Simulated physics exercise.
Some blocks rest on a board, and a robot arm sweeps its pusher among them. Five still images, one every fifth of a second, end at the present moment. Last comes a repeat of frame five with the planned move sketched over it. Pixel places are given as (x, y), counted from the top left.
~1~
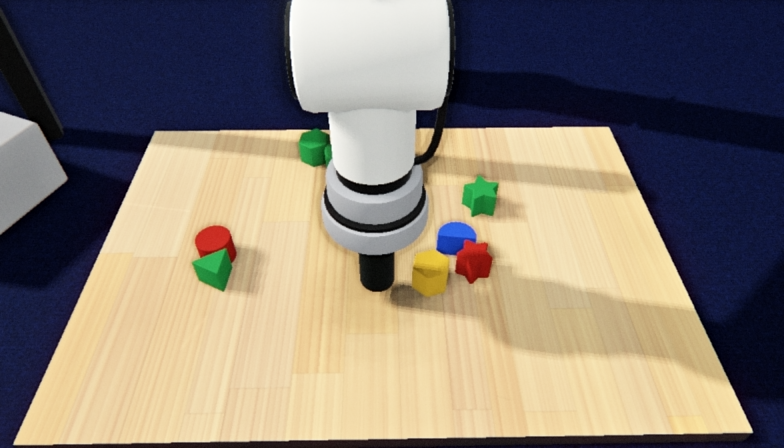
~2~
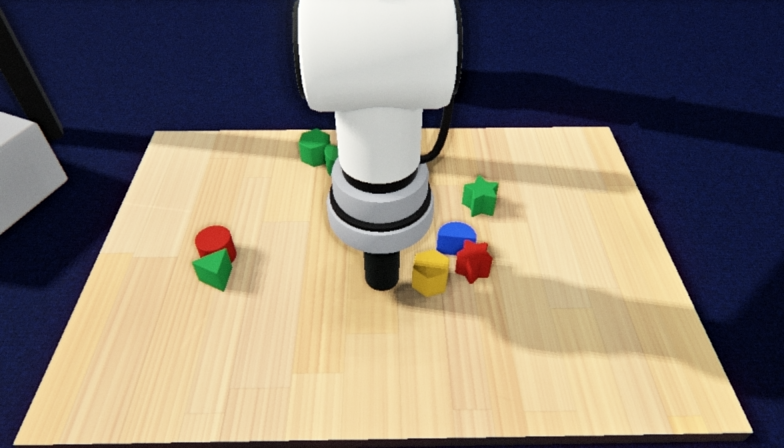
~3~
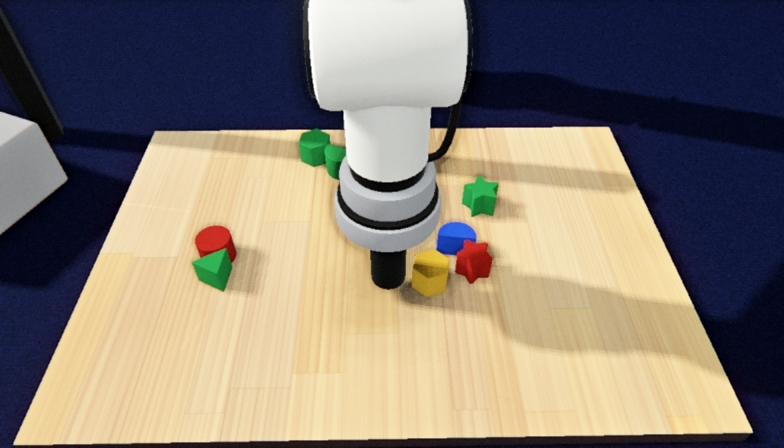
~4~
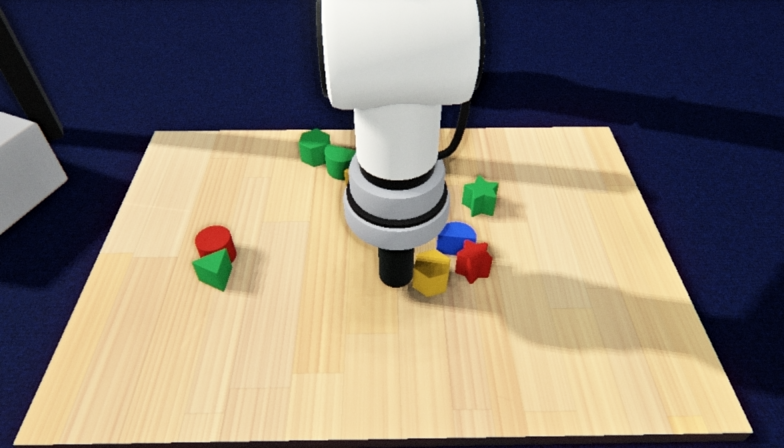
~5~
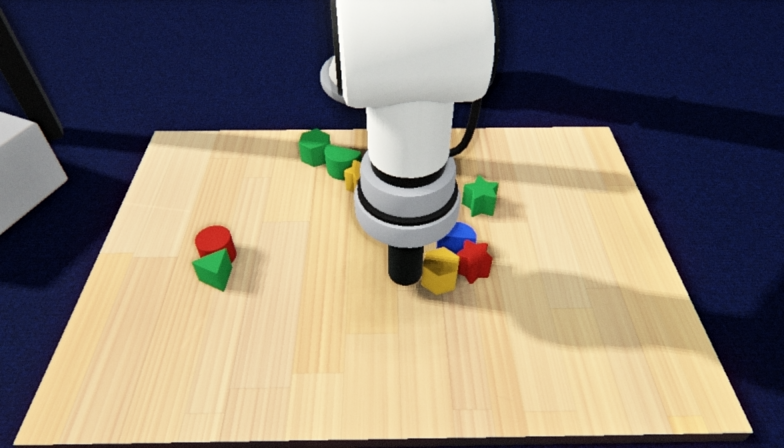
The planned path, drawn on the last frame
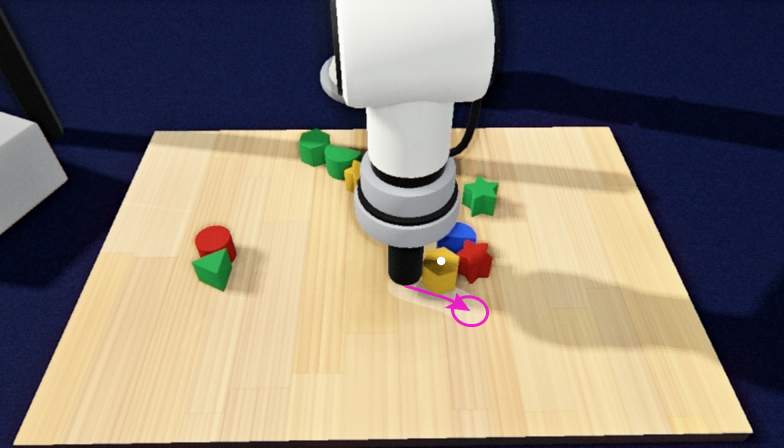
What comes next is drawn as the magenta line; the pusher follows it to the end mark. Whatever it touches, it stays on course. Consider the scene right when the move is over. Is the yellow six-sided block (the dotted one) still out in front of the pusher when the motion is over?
That would be a no.
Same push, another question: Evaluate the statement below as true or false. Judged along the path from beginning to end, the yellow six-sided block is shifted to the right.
That claim is false.
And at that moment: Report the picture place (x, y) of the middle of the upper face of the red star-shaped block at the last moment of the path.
Near (492, 243).
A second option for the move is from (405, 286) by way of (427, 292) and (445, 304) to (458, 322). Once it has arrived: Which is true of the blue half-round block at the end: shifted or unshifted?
The blue half-round block will stay where it stands.
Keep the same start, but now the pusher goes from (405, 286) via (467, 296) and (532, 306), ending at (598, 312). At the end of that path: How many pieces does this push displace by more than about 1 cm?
Two blocks, no more.
The drawn path runs from (405, 286) through (438, 296) to (470, 311); the dot is on the yellow six-sided block.
On the path given first. Halfway along, pusher (440, 284); yellow six-sided block (468, 262), turned 40° anticlockwise; blue half-round block (459, 228), turned 20° anticlockwise; red star-shaped block (488, 245).
At the end, pusher (472, 299); yellow six-sided block (482, 265), turned 65° anticlockwise; blue half-round block (459, 228), turned 20° anticlockwise; red star-shaped block (492, 243), turned 15° anticlockwise.
